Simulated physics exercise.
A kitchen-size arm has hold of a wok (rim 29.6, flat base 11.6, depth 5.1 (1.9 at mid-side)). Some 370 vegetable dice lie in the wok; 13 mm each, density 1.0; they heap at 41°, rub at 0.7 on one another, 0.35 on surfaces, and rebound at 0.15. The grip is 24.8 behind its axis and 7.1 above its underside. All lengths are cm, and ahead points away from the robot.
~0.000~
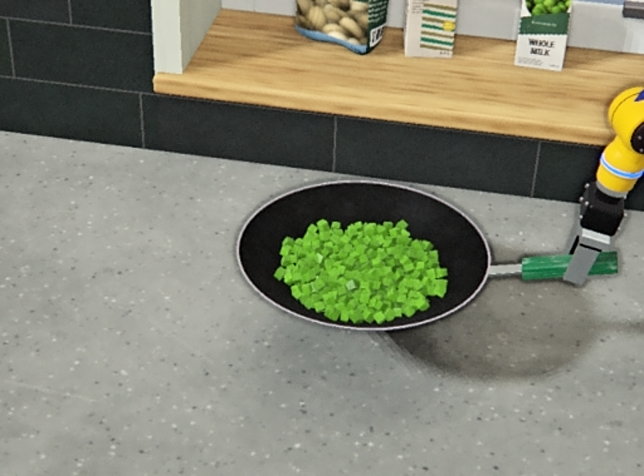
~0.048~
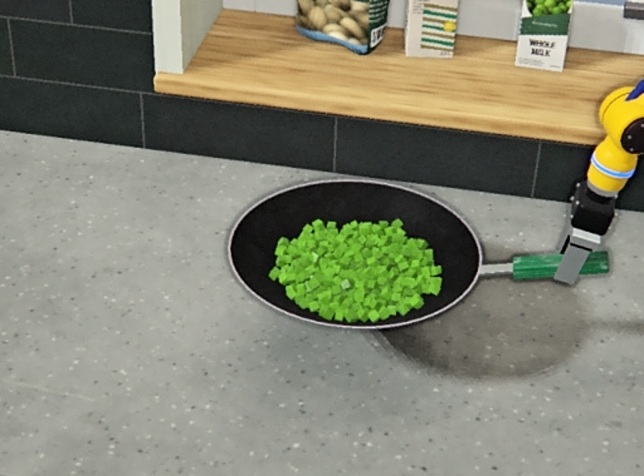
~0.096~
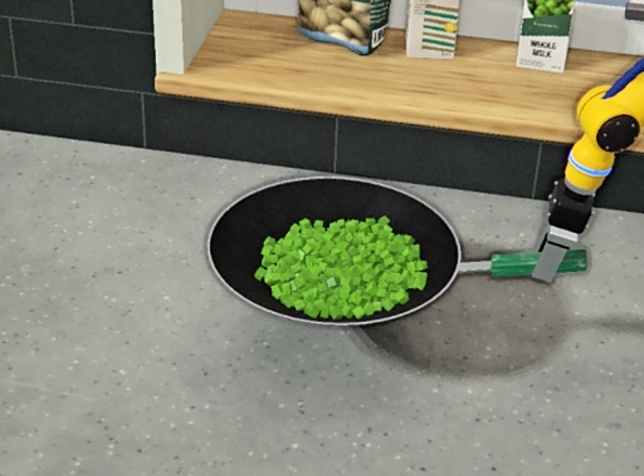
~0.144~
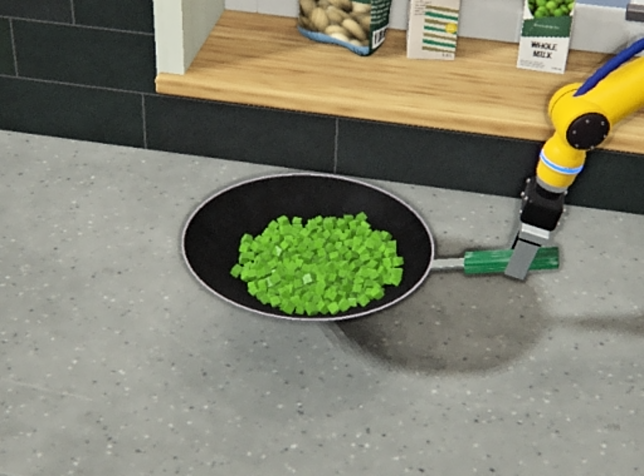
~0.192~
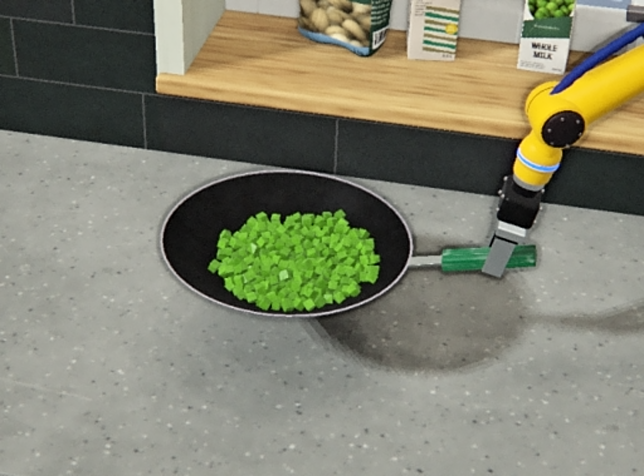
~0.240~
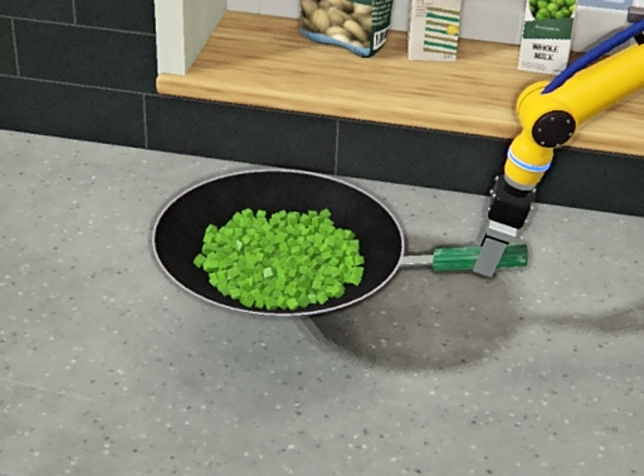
At first, a yellow robot arm grips the green handle of a black wok holding a heap of bright green cubes above a gray countertop. The arm moves the wok steadily left, keeping it level, then slows near the end, with the cubes still heaped inside.
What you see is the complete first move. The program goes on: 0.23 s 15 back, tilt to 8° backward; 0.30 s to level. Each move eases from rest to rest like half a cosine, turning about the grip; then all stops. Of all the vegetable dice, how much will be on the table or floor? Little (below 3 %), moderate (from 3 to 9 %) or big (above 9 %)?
On the table or floor the share is little, below 3 %.
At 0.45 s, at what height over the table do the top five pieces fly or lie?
About 21 cm.
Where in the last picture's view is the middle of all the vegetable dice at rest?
Around (444, 281).
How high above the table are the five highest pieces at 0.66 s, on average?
About 16 cm.
After 0.45 s, tilted 8° backward, highest piece 21 above the table; 371 in the wok.
After 0.66 s, tilted 2° backward, highest piece 16 above the table; 371 in the wok.
After 0.97 s, level, highest piece 16 above the table; 371 in the wok.
After 2.02 s, level, highest piece 16 above the table; 371 in the wok.
In the end, 371 in the wok. That is 0 % on the table or floor.
